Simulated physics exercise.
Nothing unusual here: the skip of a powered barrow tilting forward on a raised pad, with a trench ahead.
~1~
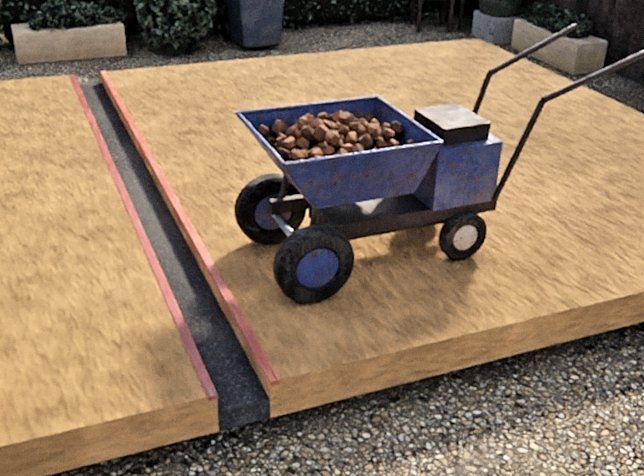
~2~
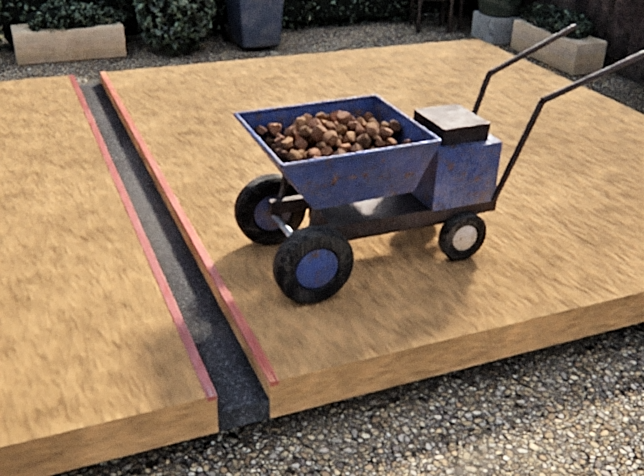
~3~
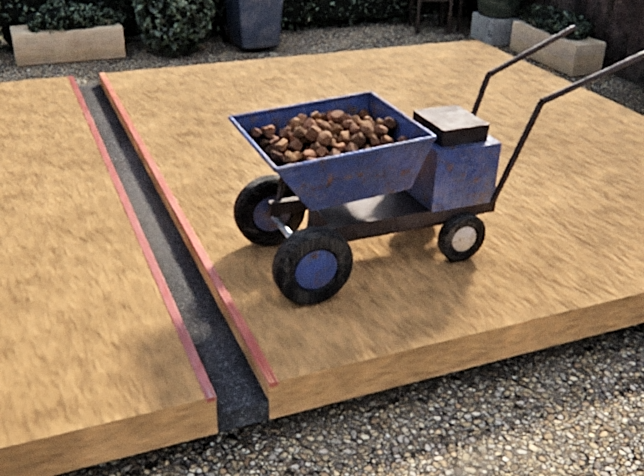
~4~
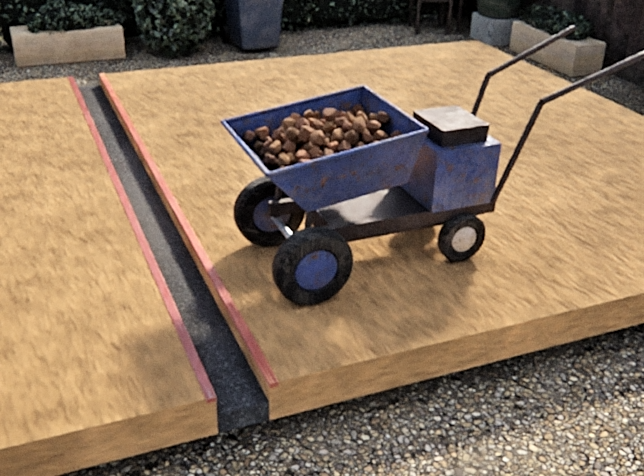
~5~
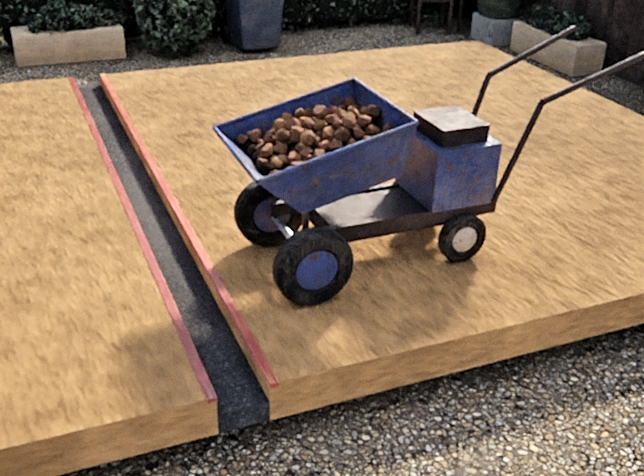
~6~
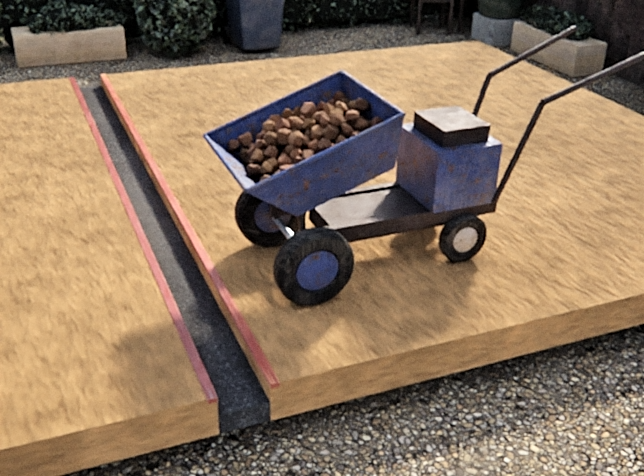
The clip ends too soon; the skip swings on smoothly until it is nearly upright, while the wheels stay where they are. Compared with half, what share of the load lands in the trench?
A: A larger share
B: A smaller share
(B) A smaller share.
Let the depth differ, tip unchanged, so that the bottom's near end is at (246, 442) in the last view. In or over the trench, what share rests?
The share would be roughly 30 per cent.
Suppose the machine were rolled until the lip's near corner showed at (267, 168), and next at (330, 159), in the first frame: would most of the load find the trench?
At the first place the smaller part, at the second the larger part.
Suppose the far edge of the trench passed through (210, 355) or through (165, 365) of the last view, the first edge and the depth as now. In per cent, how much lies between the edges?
Lab note: Try one about 10 %, try two about 60 %.
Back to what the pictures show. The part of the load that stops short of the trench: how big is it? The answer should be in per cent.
Estimate: Around 0 per cent.
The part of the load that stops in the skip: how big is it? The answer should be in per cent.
Share in the skip: Around 0 %.
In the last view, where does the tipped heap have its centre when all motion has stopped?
Close to (136, 291), more or less.
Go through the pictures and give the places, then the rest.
In the first frame, lip of the skip at (284, 165), level; top of the load at (344, 131), clay clods; first edge of the trench at (254, 342); far edge at (195, 355), the trench under half as wide as the skip, and shallow for its width.
In the second frame, lip of the skip at (282, 167), level; top of the load at (342, 131).
In the third frame, lip of the skip at (276, 170), tipped barely; top of the load at (337, 130).
In the fourth frame, lip of the skip at (268, 175), tipped a little; top of the load at (350, 131).
In the fifth frame, lip of the skip at (258, 182), tipped a little; top of the load at (332, 122).
In the sixth frame, lip of the skip at (247, 191), tipped clearly; top of the load at (337, 119); first edge of the trench at (254, 345); far edge at (195, 358).
Soon after the last picture, skip tipped steeply; all in the skip.
A little later, skip tipped right over; most in the skip; a stray few in or heaped over the trench; about a quarter beyond it; a stray few falling.
Later still, skip tipped right over; about a quarter in the skip; a small part in or heaped over the trench; about two thirds beyond it.
By the end, skip tipped right over; about a quarter in or heaped over the trench; most beyond it.
